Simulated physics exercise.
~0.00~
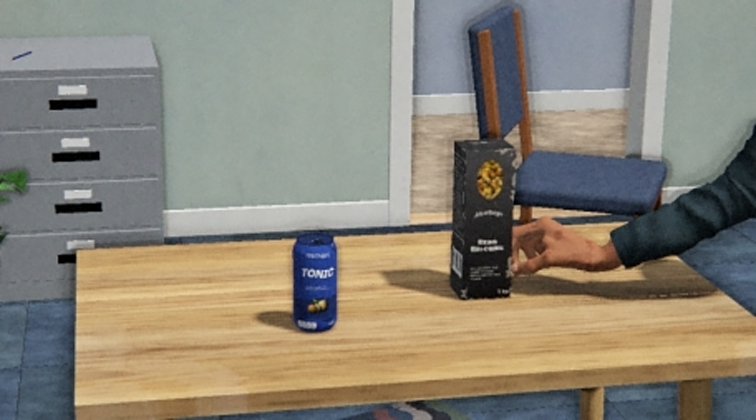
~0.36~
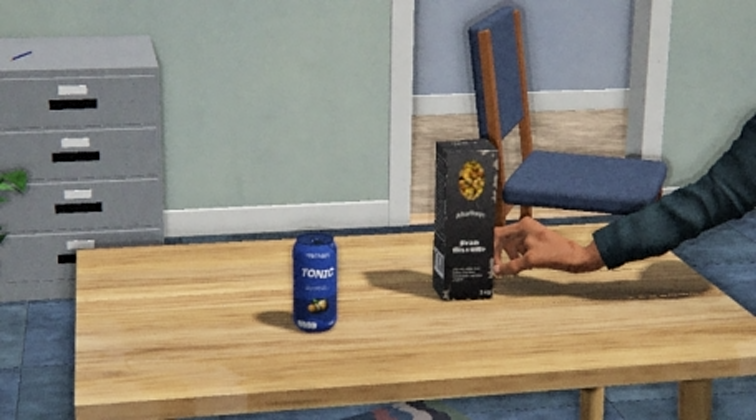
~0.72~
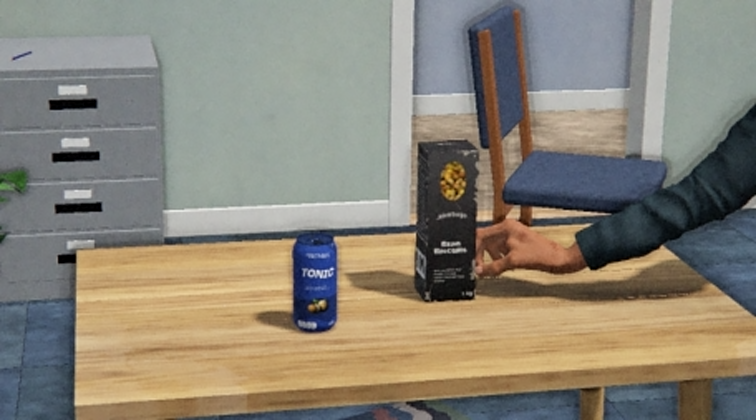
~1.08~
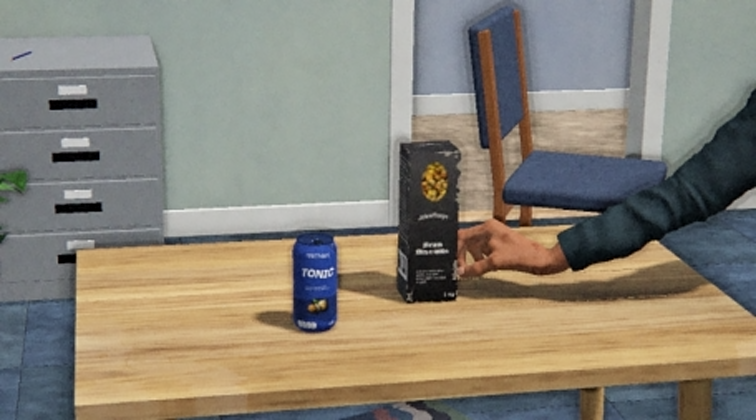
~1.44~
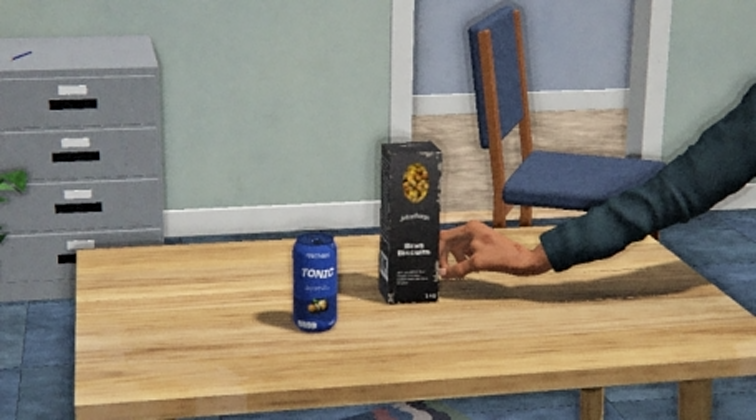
In a room with a grey filing cabinet and a blue chair, a blue tonic can and a tall black carton stand on a wooden table. A hand in a dark sleeve reaches in from the right, its fingers at the lower side of the carton. The hand pushes the carton left across the tabletop, and it slides along upright. Hand and carton keep moving steadily toward the can, which stays where it is. At the end the carton still stands, closer to the can but short of it, with the hand beside it.
